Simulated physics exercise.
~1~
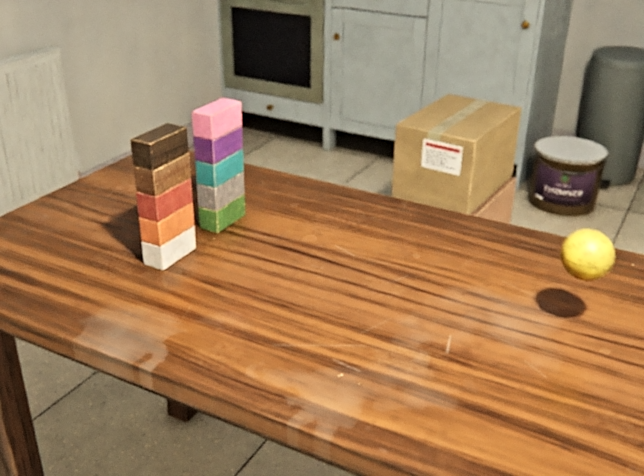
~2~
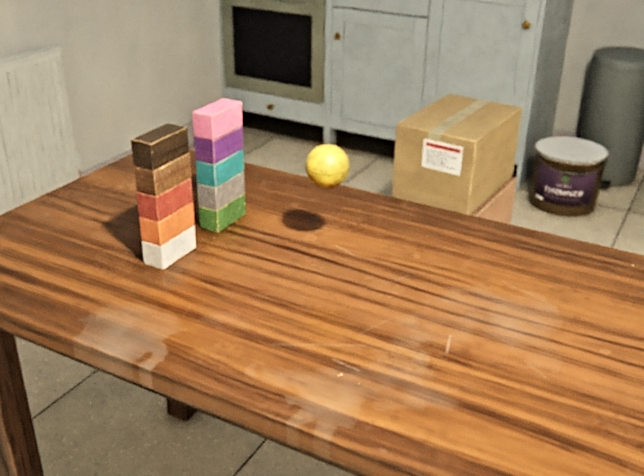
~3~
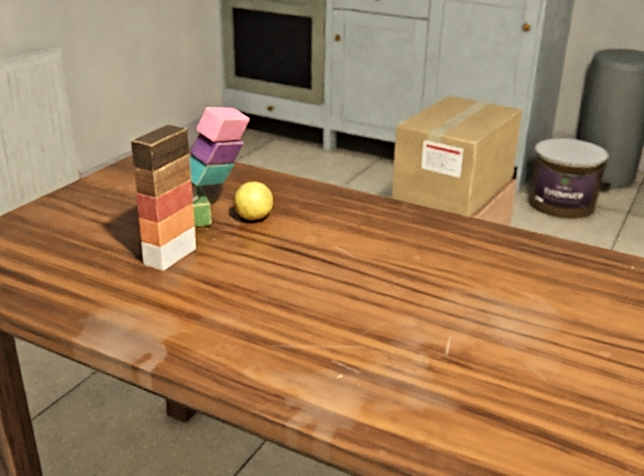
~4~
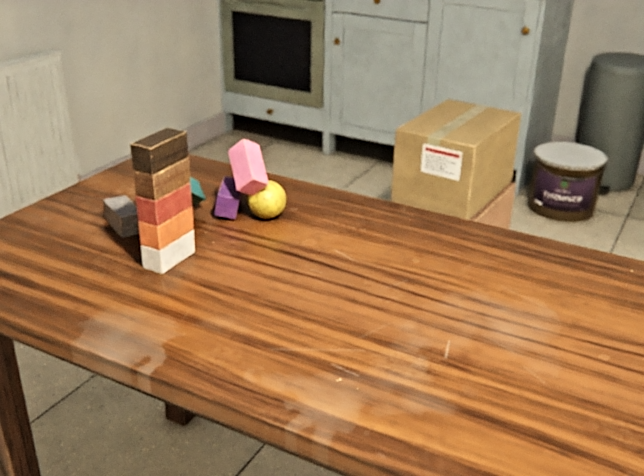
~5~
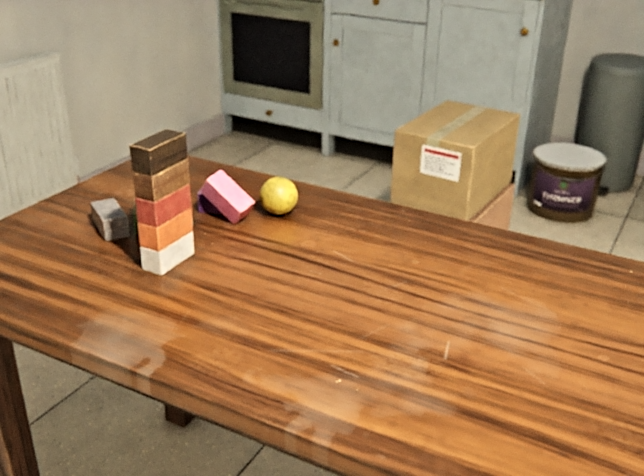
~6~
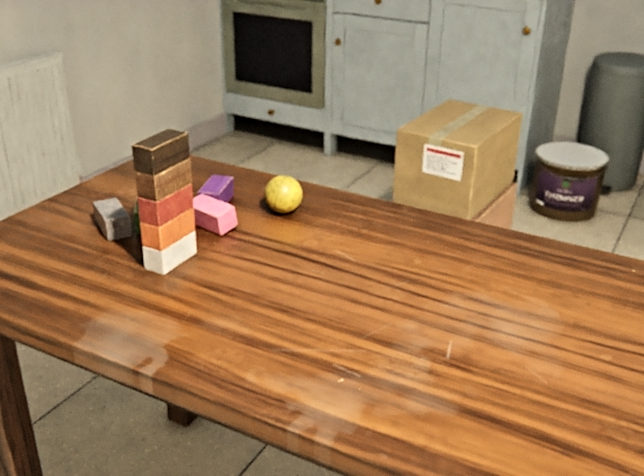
At first, two stacks of coloured blocks stand side by side on a wooden table as a yellow ball travels in from the right, above the surface. It moves left toward the rear stack, which has a pink block on top. The ball reaches this stack, and its blocks tilt and come apart. The grey block ends up to the left, while the pink and purple blocks drop beside the ball, which drifts back slightly to the right. Finally, the pink and purple blocks lie near the resting ball, and the front stack still stands, topped by its black block.
